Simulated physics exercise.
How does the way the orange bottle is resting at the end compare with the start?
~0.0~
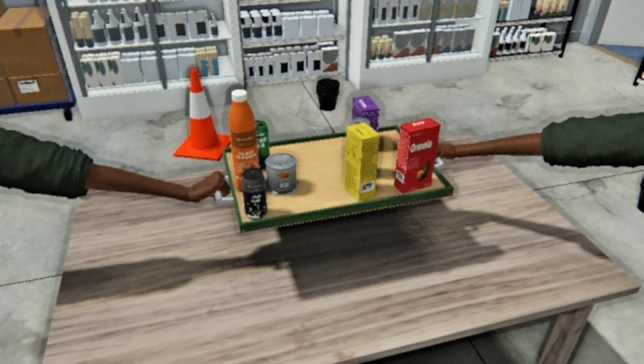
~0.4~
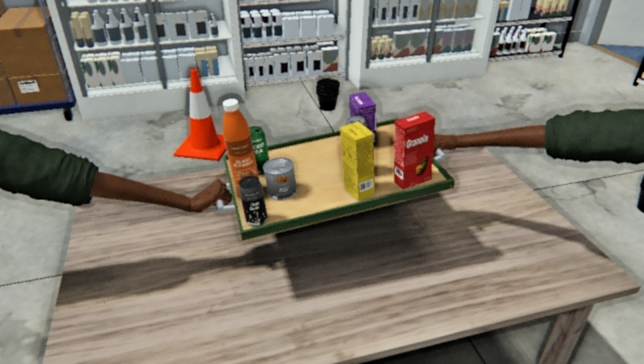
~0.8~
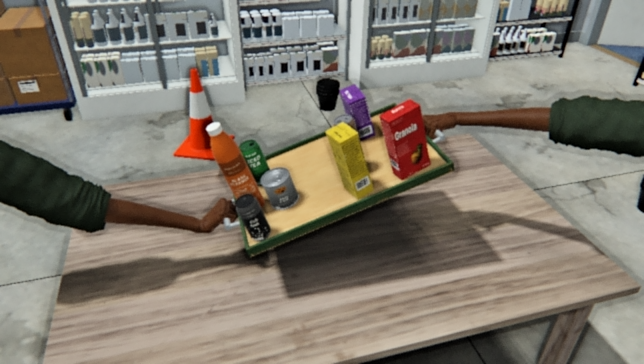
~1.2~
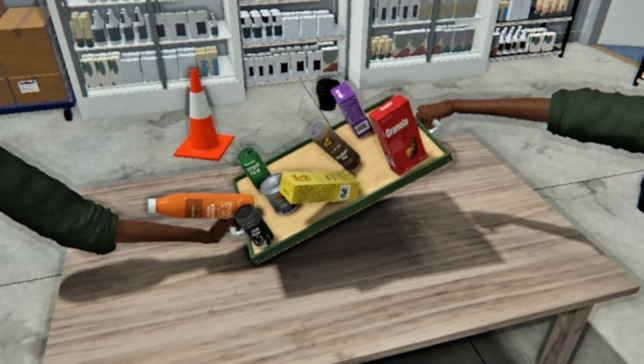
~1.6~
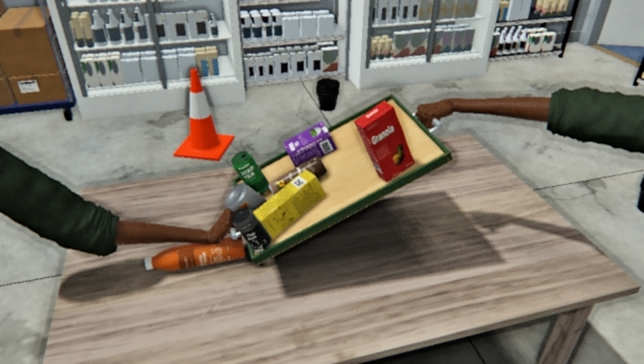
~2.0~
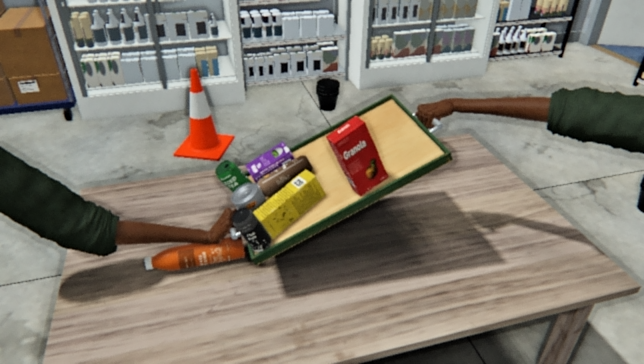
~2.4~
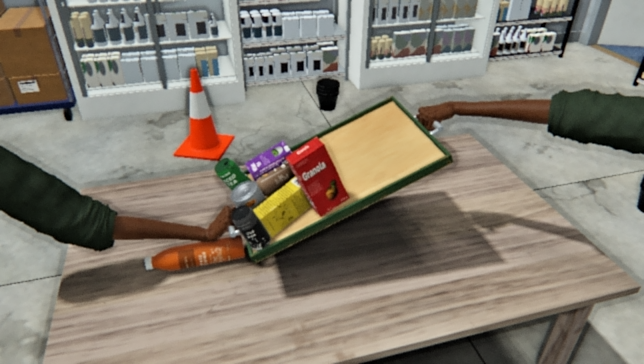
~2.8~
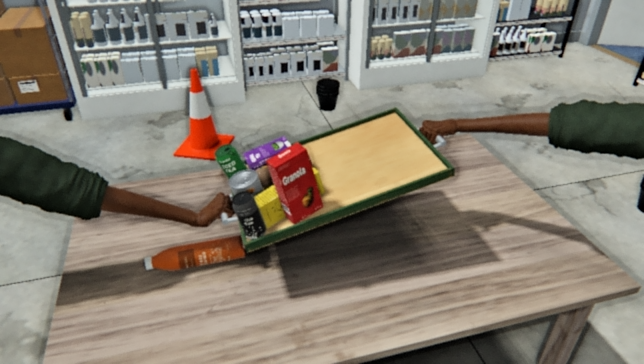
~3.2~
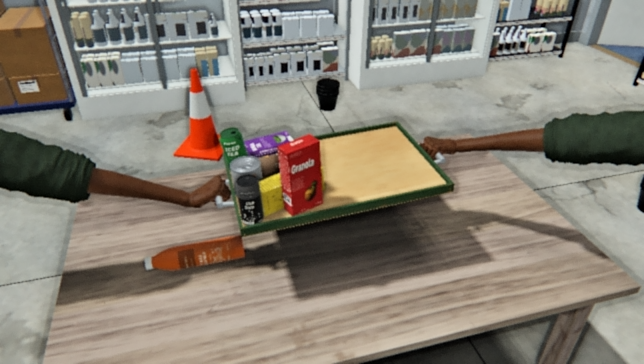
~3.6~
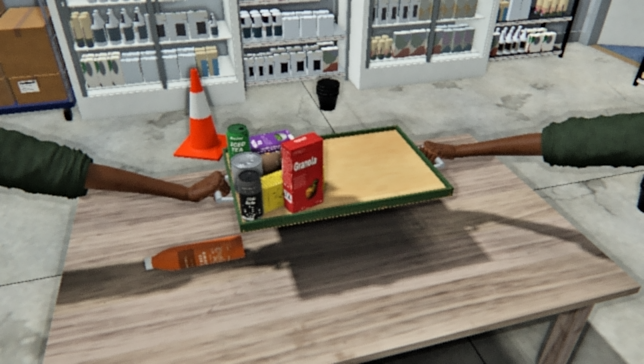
At the start the orange bottle stands upright on the tray, but at the end it is lying on its side, off the tray.
